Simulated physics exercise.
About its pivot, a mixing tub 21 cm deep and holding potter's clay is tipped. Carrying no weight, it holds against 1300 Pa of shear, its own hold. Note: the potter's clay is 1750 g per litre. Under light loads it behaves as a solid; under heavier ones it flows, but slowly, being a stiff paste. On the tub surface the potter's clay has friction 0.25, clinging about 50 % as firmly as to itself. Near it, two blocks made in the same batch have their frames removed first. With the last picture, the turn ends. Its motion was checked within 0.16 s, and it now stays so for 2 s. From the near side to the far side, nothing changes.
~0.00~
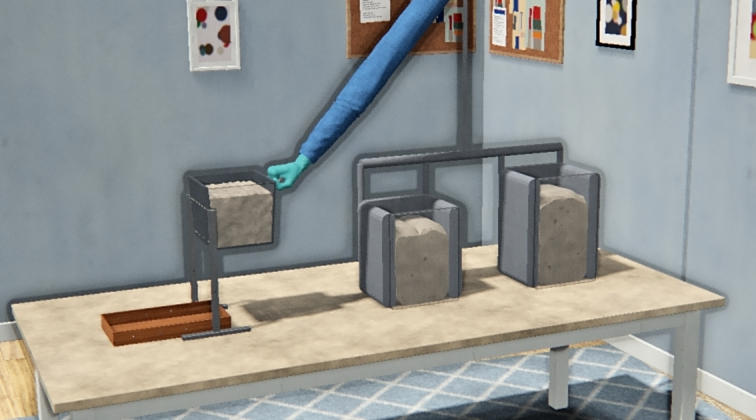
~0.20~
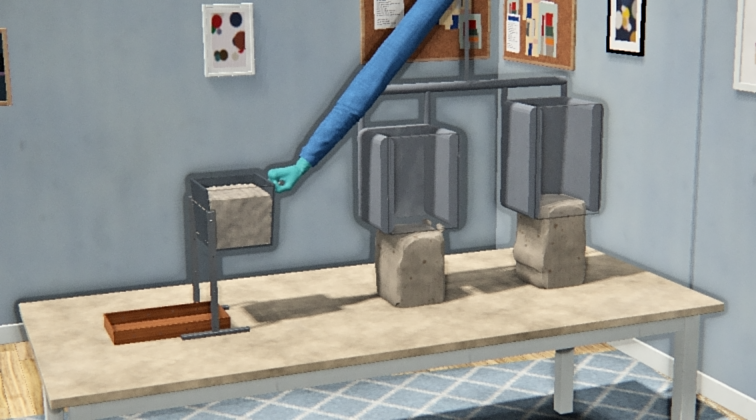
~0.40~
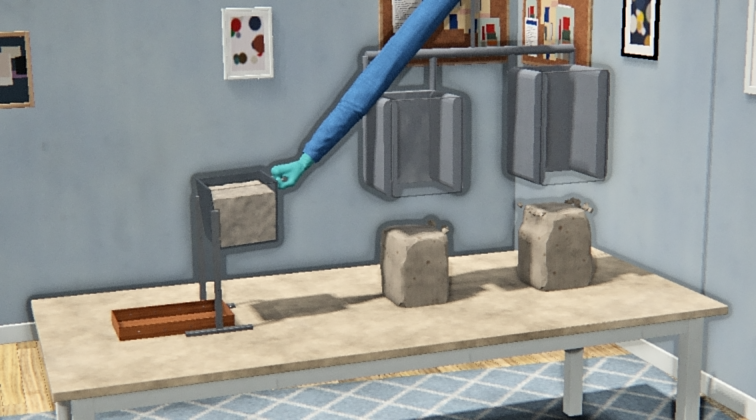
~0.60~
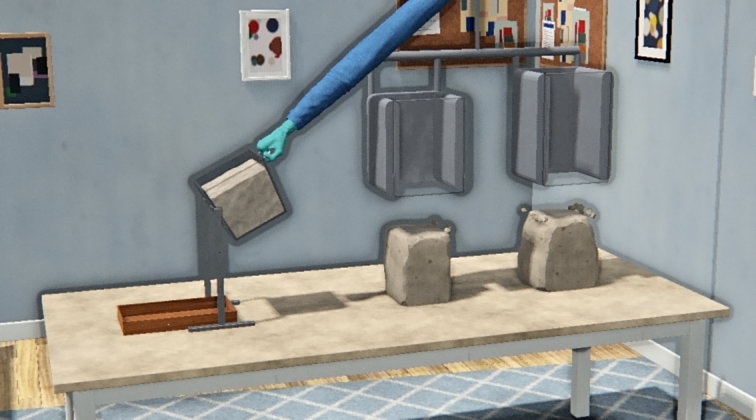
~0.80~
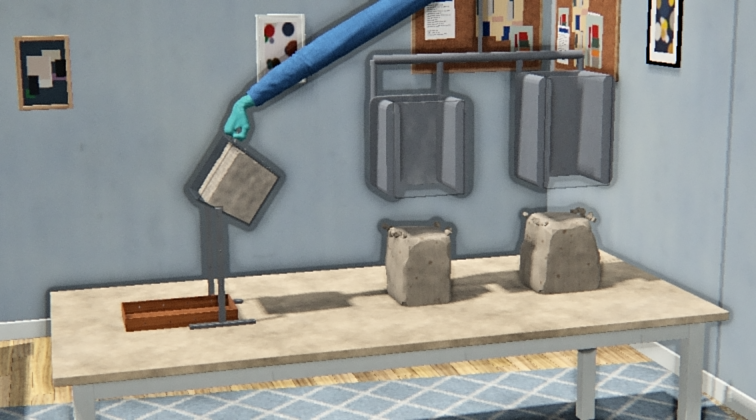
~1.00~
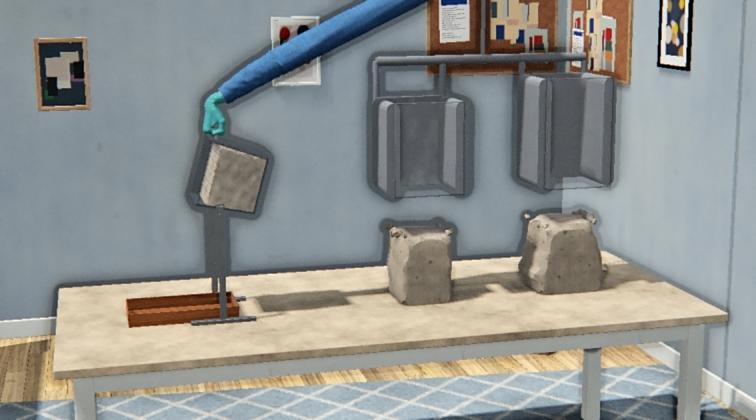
A gloved hand gripped a small tub of grey clay while two grey casings lifted off two clay blocks, which sagged slightly, and then it tilted the tub steeply leftward with the clay still inside.
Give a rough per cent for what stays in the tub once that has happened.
Roughly 100 per cent stays in the tub.
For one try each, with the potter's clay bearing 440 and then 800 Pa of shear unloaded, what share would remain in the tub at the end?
In order: Around 80 % and around 100 %.
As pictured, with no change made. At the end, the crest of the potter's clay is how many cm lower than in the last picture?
0 cm or so.
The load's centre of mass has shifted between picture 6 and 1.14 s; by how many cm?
The shift is near 0 cm.
After 1.14 s, the tub is at 74 degrees and holds 100 %.
After 1.31 s, the tub is at 74 degrees and holds 100 %.
After 1.48 s, the tub is at 74 degrees and holds 100 %.
After 1.65 s, the tub is at 74 degrees and holds 100 %.
After 3.00 s, at the end, the tub is at 74 degrees and holds 100 %.
